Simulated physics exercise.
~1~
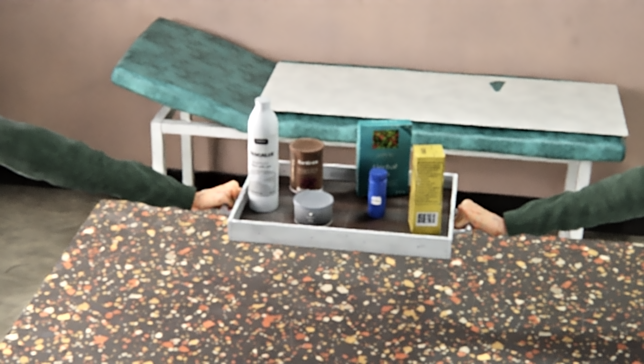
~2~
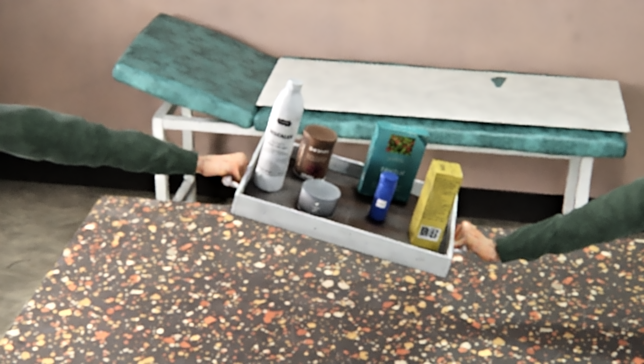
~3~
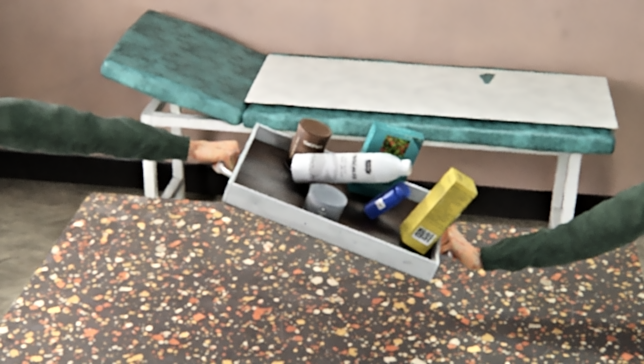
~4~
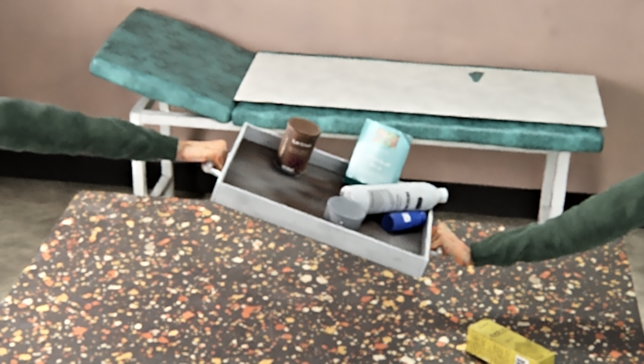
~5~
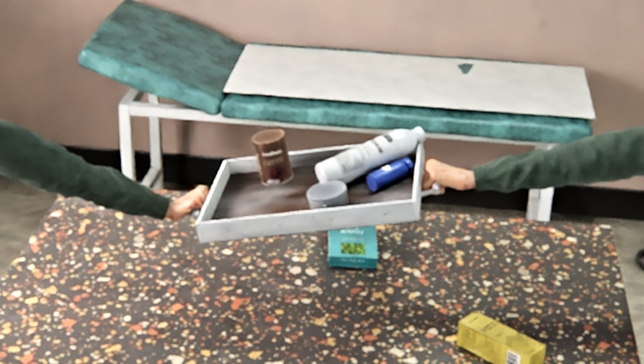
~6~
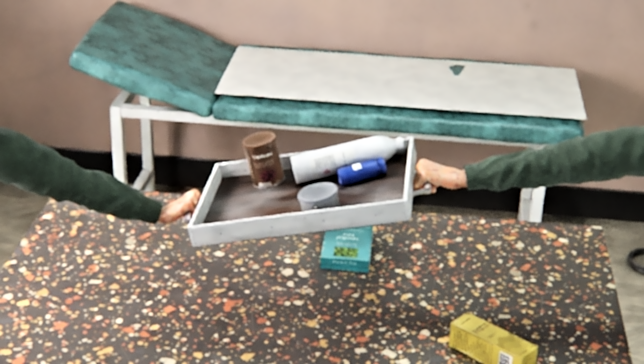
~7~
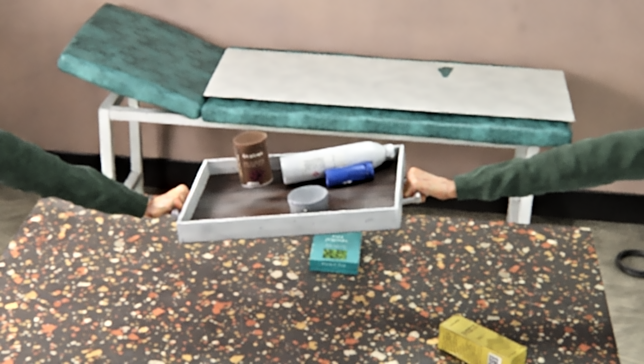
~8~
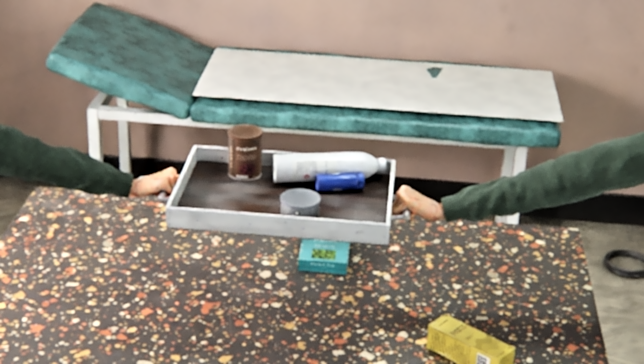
Two hands in dark green sleeves hold a grey-rimmed tray above a speckled table, seen from slightly above, with a teal padded bench against a pinkish wall behind. On it stand a white bottle and brown tin at left, a grey tub in front, and a turquoise packet, blue shaker and yellow carton toward the right. The right edge dips, the bottle and shaker topple, and the carton falls onto the table. The tray then tips left, and the packet lies on the table too. Finally the tray levels, the tin still upright beside the tub and the fallen bottle and shaker.
